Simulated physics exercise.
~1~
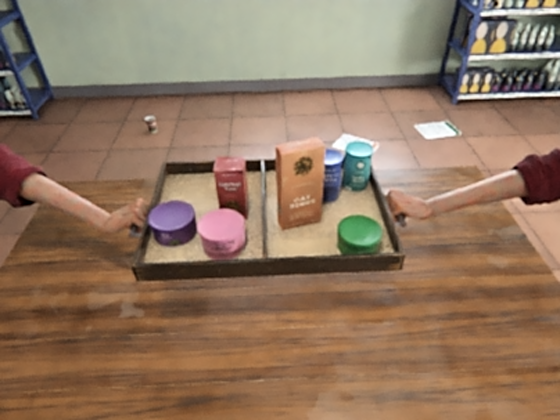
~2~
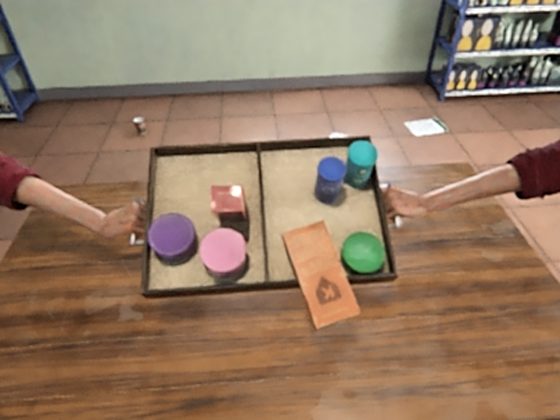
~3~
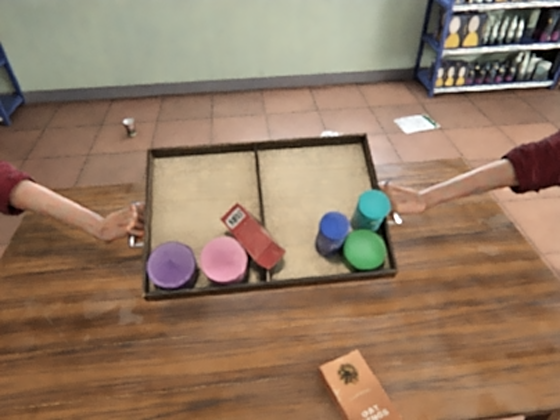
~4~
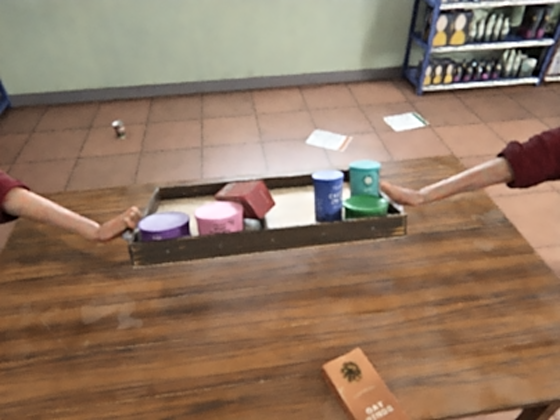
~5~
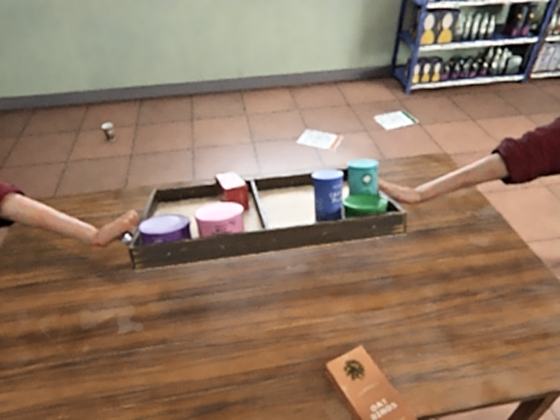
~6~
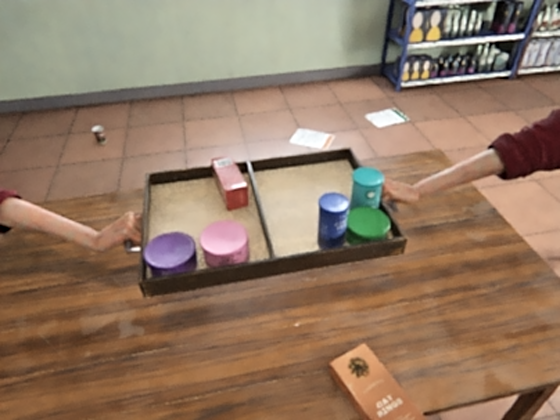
Hand-held tray tipping toward the viewer, sending an orange packet onto the table and toppling a red carton, then levelling out.
